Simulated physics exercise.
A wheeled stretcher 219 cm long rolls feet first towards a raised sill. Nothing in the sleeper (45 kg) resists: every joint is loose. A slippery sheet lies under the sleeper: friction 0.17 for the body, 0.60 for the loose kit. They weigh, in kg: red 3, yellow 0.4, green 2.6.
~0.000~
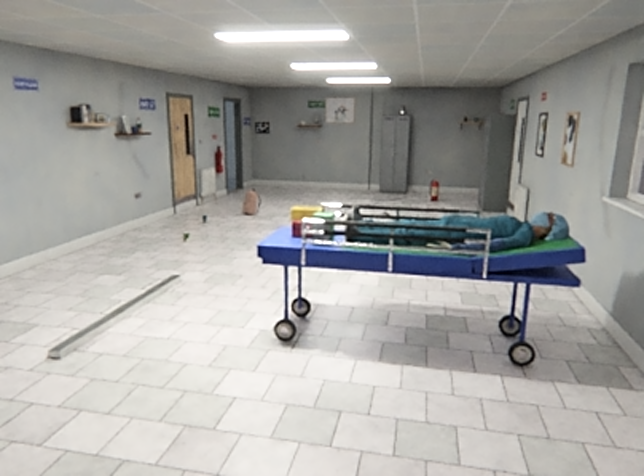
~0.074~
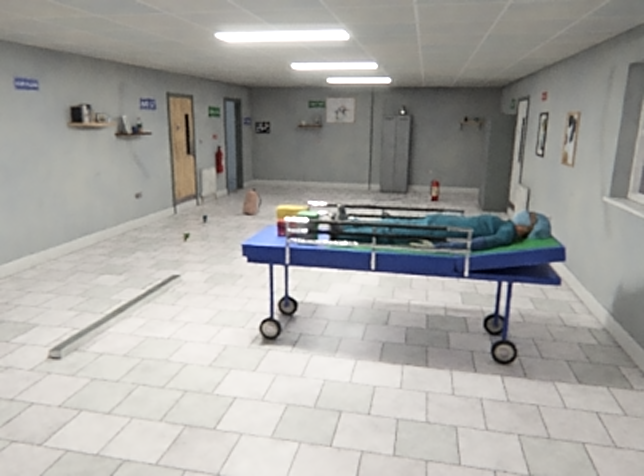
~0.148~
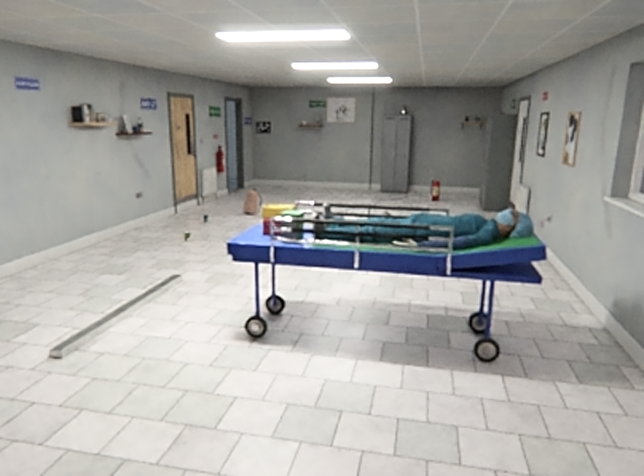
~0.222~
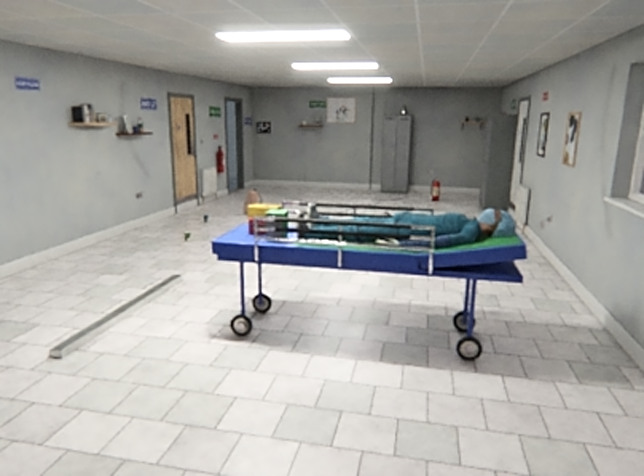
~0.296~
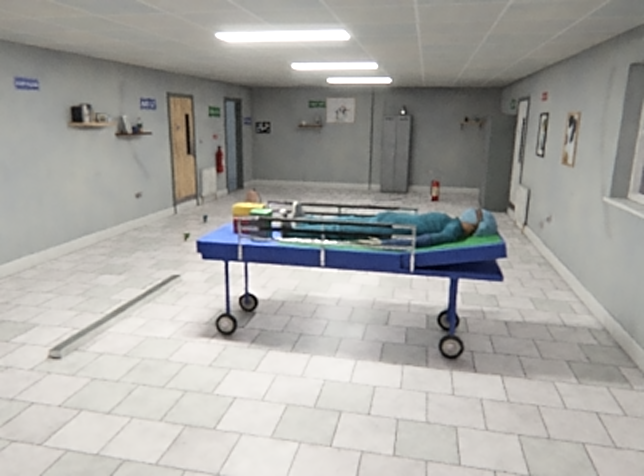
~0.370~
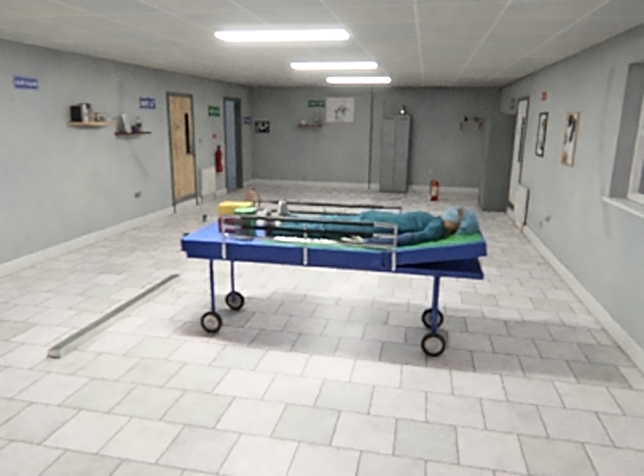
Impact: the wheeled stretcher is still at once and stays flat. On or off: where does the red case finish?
Here the red case drops off.
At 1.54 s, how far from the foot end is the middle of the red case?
Some 10 cm past it.
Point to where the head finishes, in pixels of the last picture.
Around (262, 224).
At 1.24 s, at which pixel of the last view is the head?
At about (290, 225).
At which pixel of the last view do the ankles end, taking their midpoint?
At about (113, 219).
It happens at 0.84 s.
After 0.99 s the red case is 11 cm short of the foot end, tilted 0°, near (132, 216) in the last picture's view.
After 1.24 s the red case is 3 cm short of the foot end, tilted 0°, near (122, 216) in the last picture's view.
After 1.54 s the red case is 9 cm past the foot end, tilted 60°, near (110, 224) in the last picture's view; the left ankle 0 cm short of the foot end.
When all is still (2.5 s), red case drops off; yellow glove box drops off; green pump drops off; left ankle crosses the foot end.
